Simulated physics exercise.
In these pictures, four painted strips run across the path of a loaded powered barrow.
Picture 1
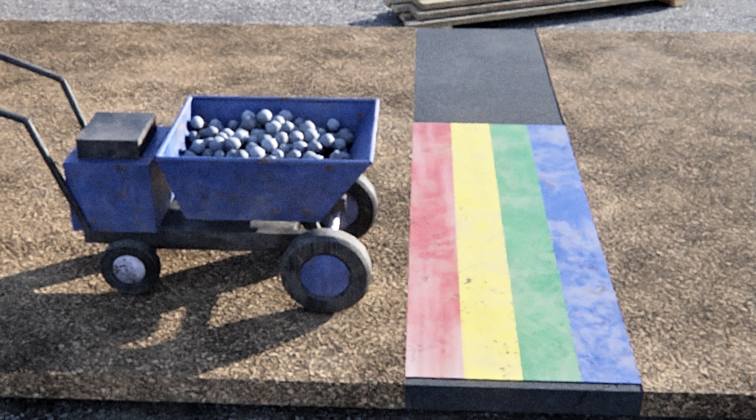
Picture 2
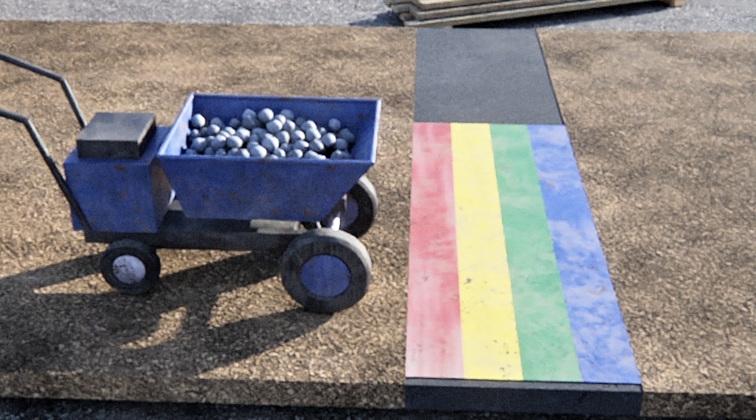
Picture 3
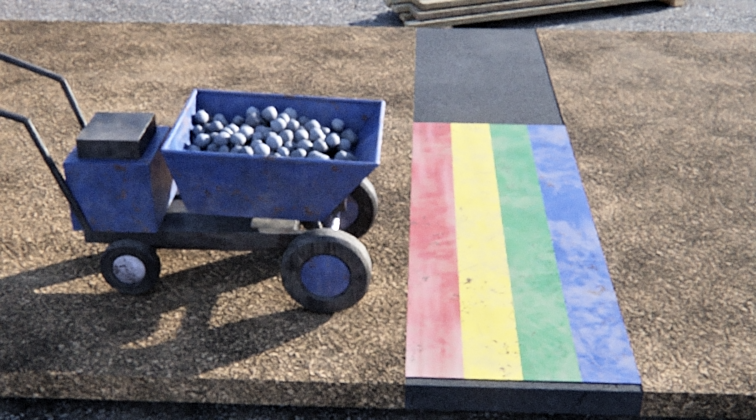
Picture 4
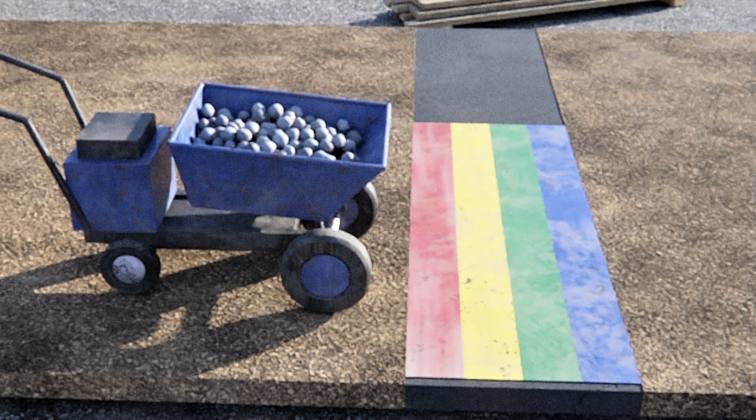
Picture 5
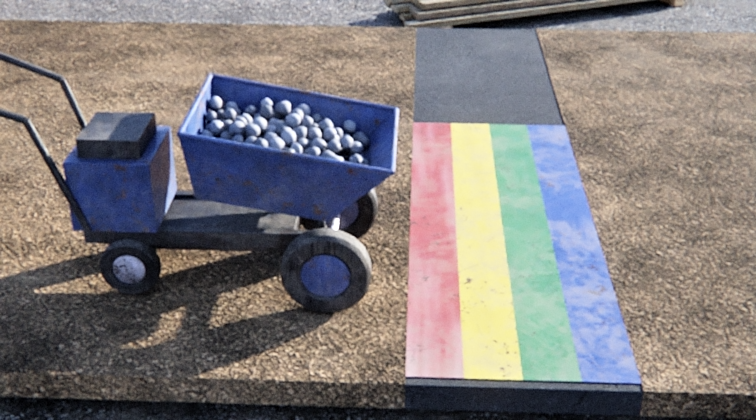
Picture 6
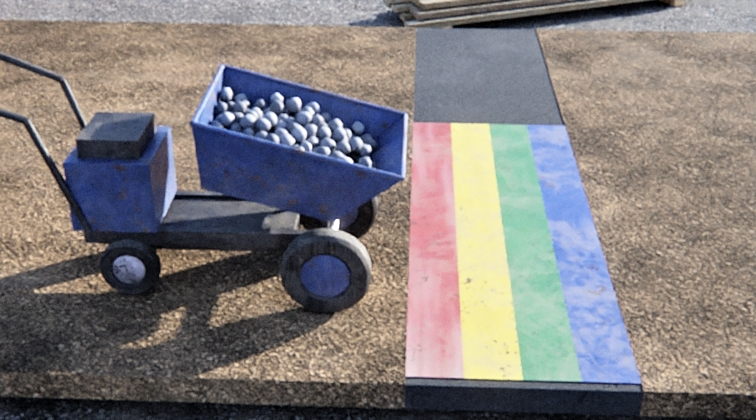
The clip shows a blue powered barrow loaded with round grey cobbles standing left of red, yellow, green and blue painted strips, as its skip gradually rises at the left and tilts toward the right while its wheels stay still.
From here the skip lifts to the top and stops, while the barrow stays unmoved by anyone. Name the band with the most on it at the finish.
The yellow one.
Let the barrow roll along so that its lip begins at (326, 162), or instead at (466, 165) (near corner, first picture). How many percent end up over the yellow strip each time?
30 and 0 percent, in that order.
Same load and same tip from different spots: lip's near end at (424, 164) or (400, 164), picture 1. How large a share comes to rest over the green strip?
About 40 per cent first, about 30 per cent second.
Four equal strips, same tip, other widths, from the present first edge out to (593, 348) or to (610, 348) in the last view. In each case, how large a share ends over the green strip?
30 % and 30 %.
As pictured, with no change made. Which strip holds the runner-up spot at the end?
The strip in second place is the green one.
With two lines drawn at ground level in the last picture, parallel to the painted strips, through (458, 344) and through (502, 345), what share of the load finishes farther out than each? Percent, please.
Roughly 90 per cent, then roughly 60 per cent.
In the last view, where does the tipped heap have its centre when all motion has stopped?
Somewhere around (510, 272) in the final view.
Soon after the last picture, skip tipped steeply; all in the skip.
A little later, skip tipped steeply; most in the skip; a small part over the yellow strip; a stray few over the green strip; a stray few falling.
Later still, skip tipped right over; about a quarter in the skip; a stray few over the red strip; about a third over the yellow strip; about a quarter over the green strip; a small part over the blue strip; a stray few off the paint.
By the end, skip tipped right over; a small part in the skip; a small part over the red strip; about a third over the yellow strip; about a quarter over the green strip; a small part over the blue strip; a small part off the paint.
